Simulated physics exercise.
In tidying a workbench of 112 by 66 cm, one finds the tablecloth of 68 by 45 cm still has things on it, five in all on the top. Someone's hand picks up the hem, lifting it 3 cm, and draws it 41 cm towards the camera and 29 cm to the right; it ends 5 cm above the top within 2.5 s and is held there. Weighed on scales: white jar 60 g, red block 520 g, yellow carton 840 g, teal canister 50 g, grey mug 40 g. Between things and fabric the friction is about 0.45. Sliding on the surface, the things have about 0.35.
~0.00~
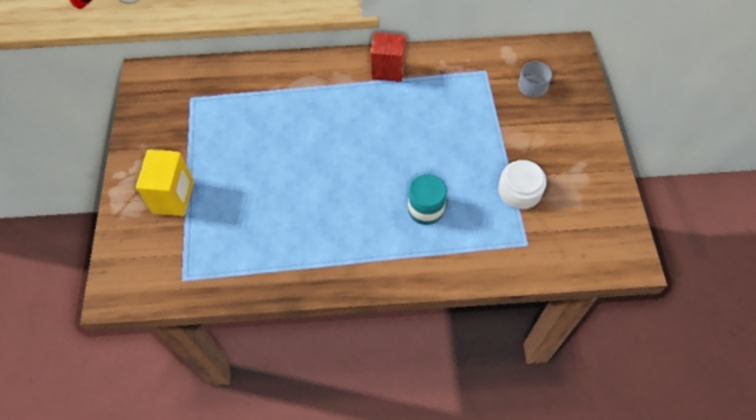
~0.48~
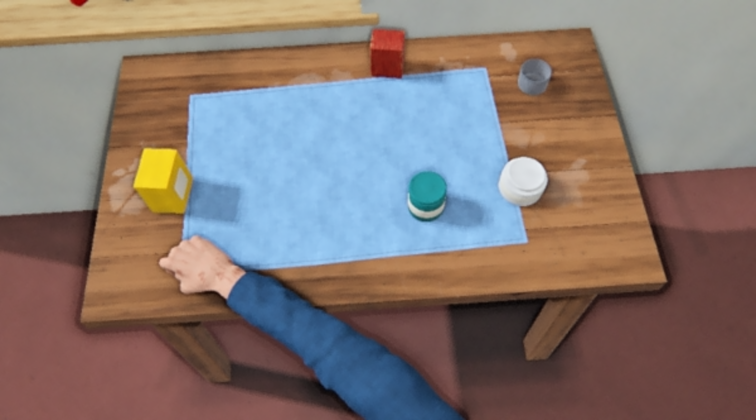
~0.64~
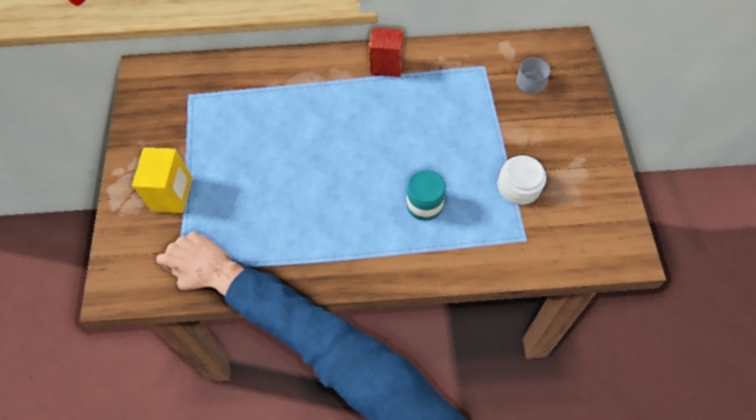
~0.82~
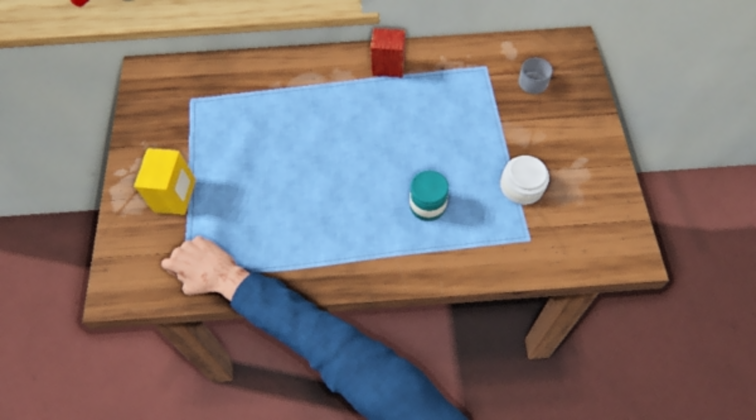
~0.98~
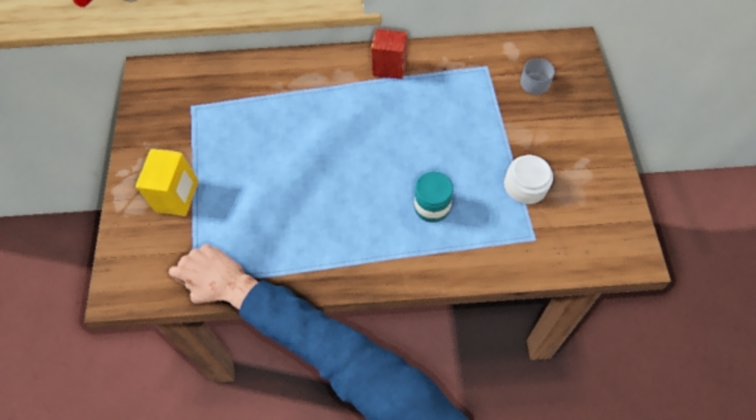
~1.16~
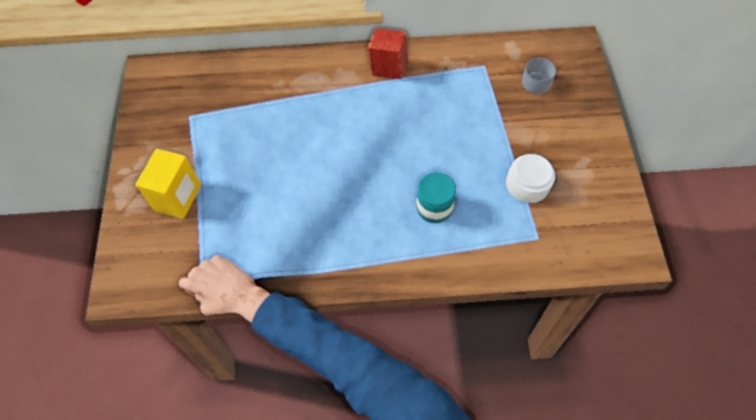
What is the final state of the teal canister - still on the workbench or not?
Looks like it never departs the surface.
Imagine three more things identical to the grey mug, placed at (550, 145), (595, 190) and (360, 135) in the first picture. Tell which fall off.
Taking them one by one: Is left on top, then is left on top, then is left on top.
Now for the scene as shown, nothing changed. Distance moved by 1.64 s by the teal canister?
Shift of the teal canister: 4 centimetres.
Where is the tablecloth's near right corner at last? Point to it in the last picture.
Look around (571, 224) in the last picture - that's where it comes to rest.
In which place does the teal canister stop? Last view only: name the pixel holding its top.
At about (481, 246).
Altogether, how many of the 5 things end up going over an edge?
All told, 0.
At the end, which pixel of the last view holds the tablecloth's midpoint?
(380, 287) or thereabouts.
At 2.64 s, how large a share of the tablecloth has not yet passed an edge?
Share within the edges: Approx. 65 %.
At 1.6 s, 95 % of the tablecloth is still over the top; teal canister 4 cm off its start, yellow carton 5 cm off its start, white jar 1 cm off its start.
At 2.1 s, 80 % of the tablecloth is still over the top; teal canister 9 cm off its start, yellow carton 5 cm off its start, white jar 2 cm off its start.
At 2.6 s, 65 % of the tablecloth is still over the top; teal canister 13 cm off its start at (479, 235), yellow carton 5 cm off its start at (163, 191), white jar 1 cm off its start at (532, 167).
At 3.1 s, 55 % of the tablecloth is still over the top; teal canister 16 cm off its start, yellow carton 5 cm off its start.
At 4.7 s, 55 % of the tablecloth is still over the top; teal canister 16 cm off its start at (481, 246), yellow carton 5 cm off its start at (163, 191).
